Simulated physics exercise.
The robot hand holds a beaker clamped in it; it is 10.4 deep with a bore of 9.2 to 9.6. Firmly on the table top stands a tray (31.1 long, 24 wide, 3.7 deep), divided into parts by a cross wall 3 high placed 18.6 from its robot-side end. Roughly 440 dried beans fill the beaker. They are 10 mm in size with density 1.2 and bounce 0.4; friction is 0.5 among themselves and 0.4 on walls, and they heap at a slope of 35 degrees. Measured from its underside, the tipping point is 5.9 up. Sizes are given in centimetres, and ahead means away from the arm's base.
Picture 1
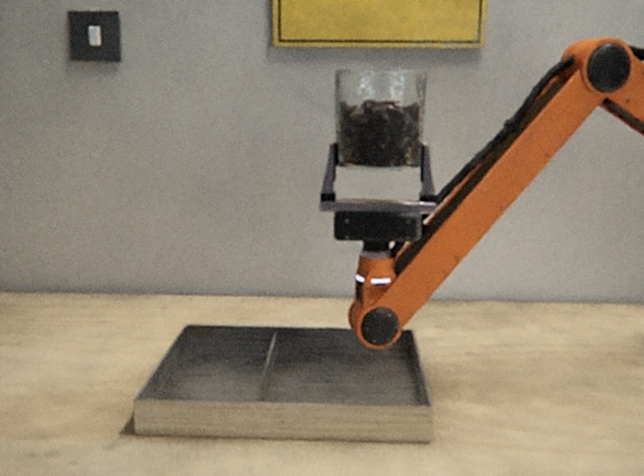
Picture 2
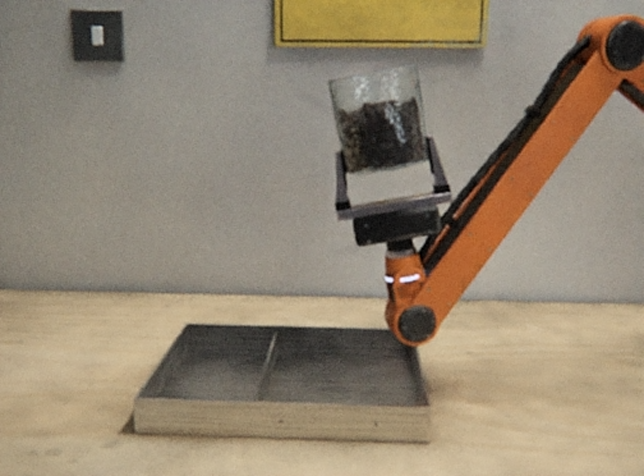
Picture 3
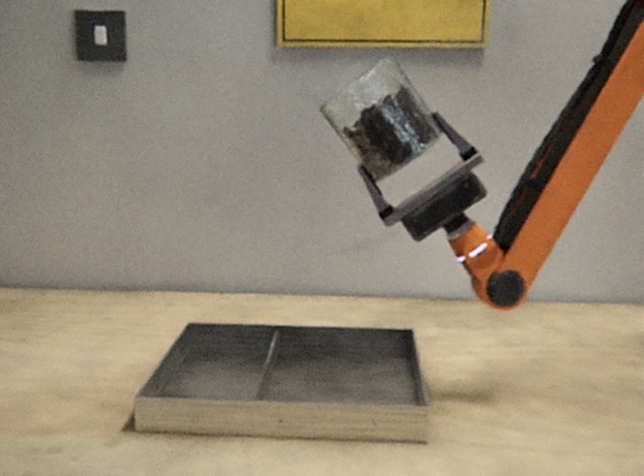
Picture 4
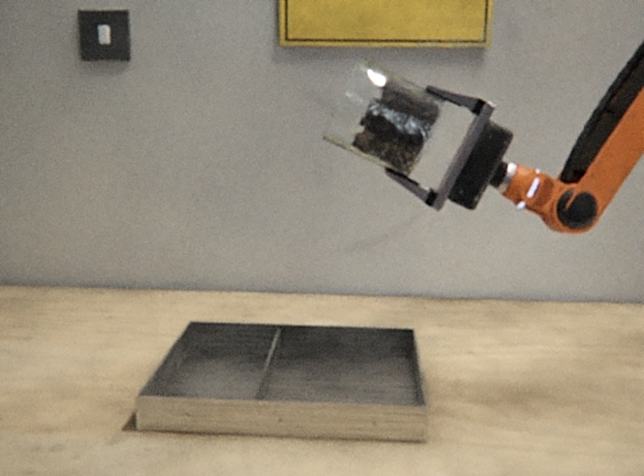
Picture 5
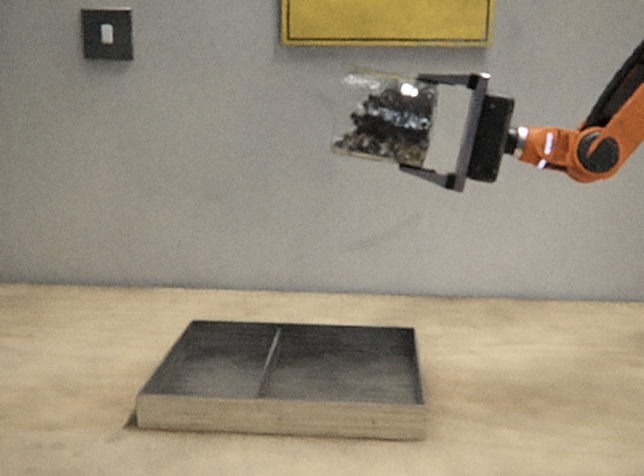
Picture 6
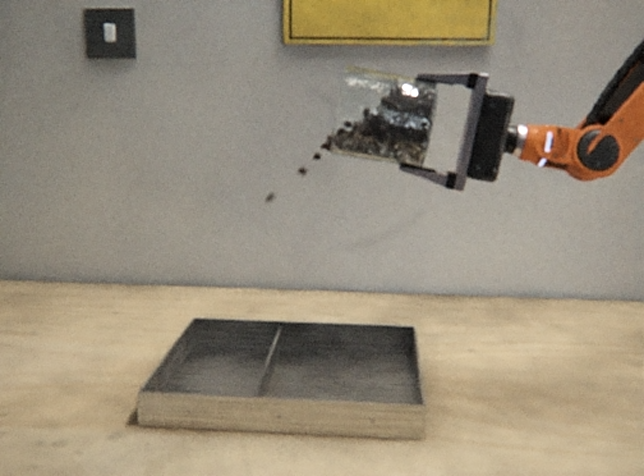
An orange robot arm at the right, seen from the side and slightly above, holds a clear beaker of dark beans in a black gripper over a pale wooden table before a grey wall. A shallow, divided tray with a dark inside sits below, a dark switch plate and yellow panel behind. The arm tips the upright beaker leftward until nearly level, and a few beans drop from its mouth as the view drifts very slightly.
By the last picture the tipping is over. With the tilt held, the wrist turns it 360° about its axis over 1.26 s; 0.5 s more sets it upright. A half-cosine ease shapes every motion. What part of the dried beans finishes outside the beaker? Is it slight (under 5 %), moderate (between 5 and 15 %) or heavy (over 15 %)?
It is heavy, over 15 %.
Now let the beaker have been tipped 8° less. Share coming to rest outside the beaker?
10 per cent or so.
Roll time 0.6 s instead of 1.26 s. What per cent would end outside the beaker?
Then about 10 per cent.
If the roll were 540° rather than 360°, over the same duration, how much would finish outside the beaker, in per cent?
Roughly 30 %.
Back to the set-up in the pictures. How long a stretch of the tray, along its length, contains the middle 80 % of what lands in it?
Spread length: Close to 16 cm.
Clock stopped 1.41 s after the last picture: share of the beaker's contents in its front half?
65 %.
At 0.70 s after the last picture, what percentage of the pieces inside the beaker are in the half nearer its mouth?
35 %.
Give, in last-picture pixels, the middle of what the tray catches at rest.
Middle: Close to (284, 385).
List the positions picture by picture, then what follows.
The first frame shows beaker middle at (380, 120), upright; upper third of the load around (381, 118), from x 340 to 415, top at y 105; 439 in the beaker.
The second frame shows beaker middle at (380, 121), tipped 11°; upper third of the load around (386, 119), from x 340 to 420, top at y 105.
The third frame shows beaker middle at (383, 121), tipped 37°; upper third of the load around (398, 115), from x 345 to 430, top at y 90.
The fourth frame shows beaker middle at (385, 119), tipped 65°; upper third of the load around (402, 105), from x 355 to 435, top at y 85.
The fifth frame shows beaker middle at (385, 118), tipped 80°; upper third of the load around (406, 103), from x 340 to 430, top at y 85.
The sixth frame shows beaker middle at (385, 118), tipped 81°; upper third of the load around (408, 107), from x 270 to 430, top at y 85; 436 in the beaker, 3 in flight or on a rim.
Then, 0.70 s after the last picture, tipped 81°, highest piece 37 above the table; 395 in the beaker, 14 in the robot-side part, 4 in the far-side part, 1 on the table or floor, 25 in flight or on a rim.
Then, 1.41 s after the last picture, tipped 65°, highest piece 35 above the table; 326 in the beaker, 79 in the robot-side part, 29 in the far-side part, 1 on the table or floor, 4 in flight or on a rim.
Then, 1.96 s after the last picture, upright, highest piece 37 above the table; 324 in the beaker, 83 in the robot-side part, 31 in the far-side part, 1 on the table or floor.
Then, 2.66 s after the last picture, upright, highest piece 37 above the table; 324 in the beaker, 83 in the robot-side part, 31 in the far-side part, 1 on the table or floor.
Final count, 324 in the beaker, 83 in the robot-side part, 31 in the far-side part, 1 on the table or floor. That is 26 % outside the beaker.
